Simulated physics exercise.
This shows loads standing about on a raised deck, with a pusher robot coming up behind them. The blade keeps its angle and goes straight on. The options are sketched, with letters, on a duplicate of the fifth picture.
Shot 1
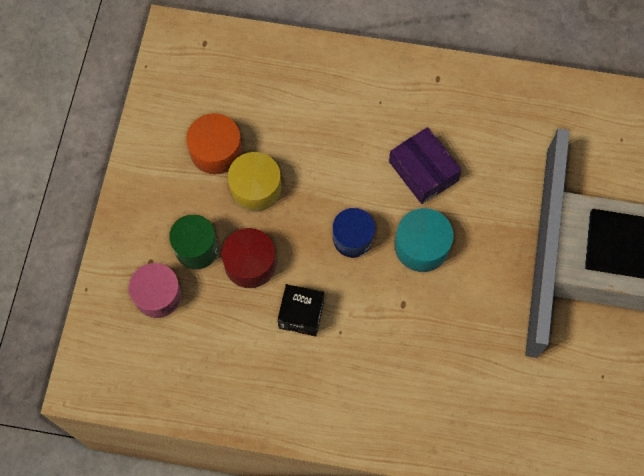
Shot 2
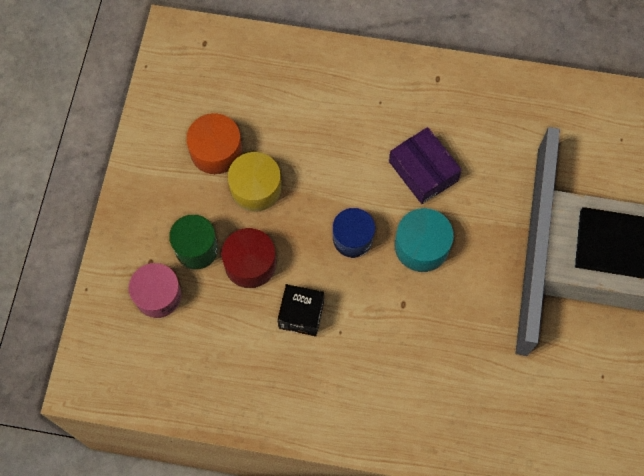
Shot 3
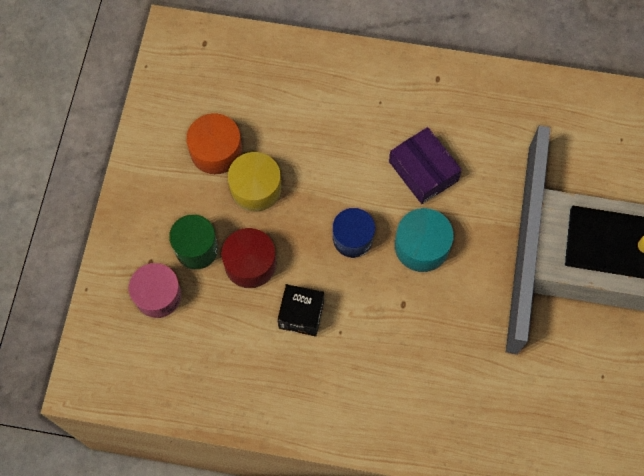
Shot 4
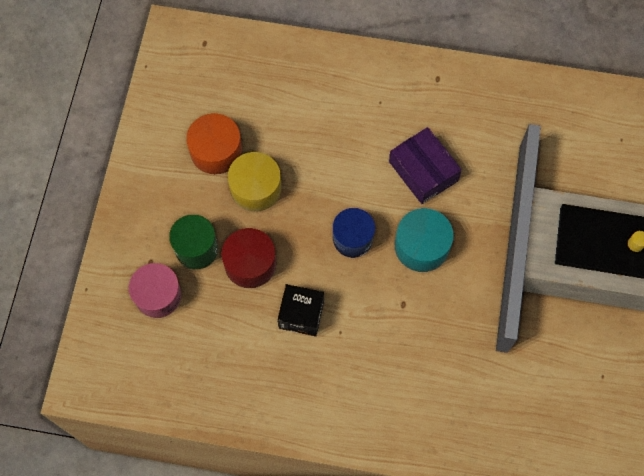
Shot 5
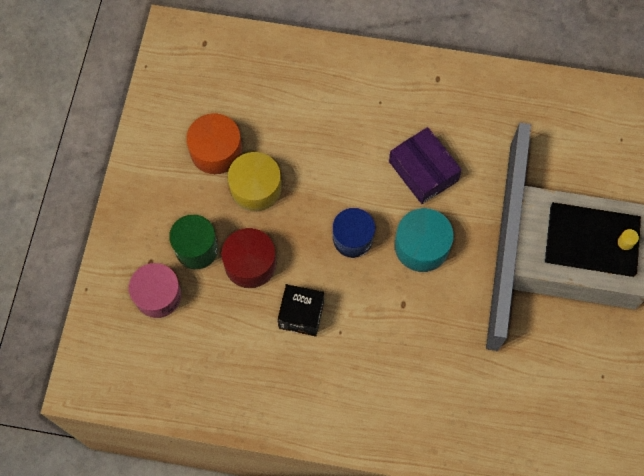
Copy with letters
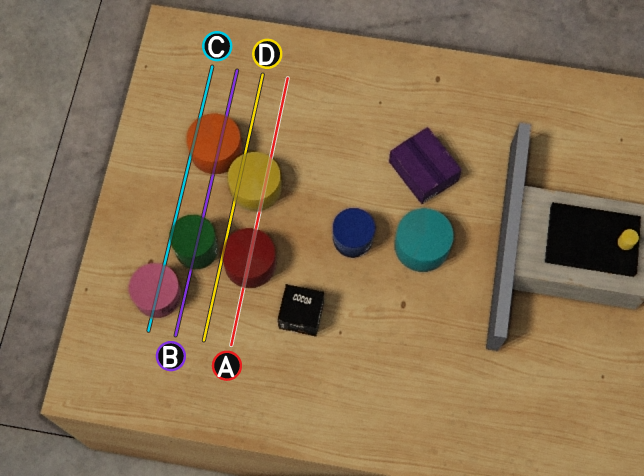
In this clip, colored cylinders, a purple box and a small black box sit motionless on a raised wooden deck, while a pusher robot with a wide gray blade moves slowly and steadily left from the right side.
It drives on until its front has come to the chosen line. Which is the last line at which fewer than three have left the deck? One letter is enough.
No farther than C.
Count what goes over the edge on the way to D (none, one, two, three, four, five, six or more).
By then, none.
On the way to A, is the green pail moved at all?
Yes.
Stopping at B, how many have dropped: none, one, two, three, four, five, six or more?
In all, none.
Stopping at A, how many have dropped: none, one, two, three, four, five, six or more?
By then, none.
On the marked copy, A at (261, 205); B at (208, 196); C at (182, 192); D at (235, 201).
Taking C. A third of the way, robot (464, 218); purple box (362, 145); blue pail (306, 230).
Two thirds of the way, robot (344, 199); orange canister (191, 118); green pail (168, 244).
When it is over, robot (251, 184); orange canister (130, 92); green pail (90, 238); none fallen.
As for the rest, A is within the limit but short; B is within the limit but short; D is within the limit but short.
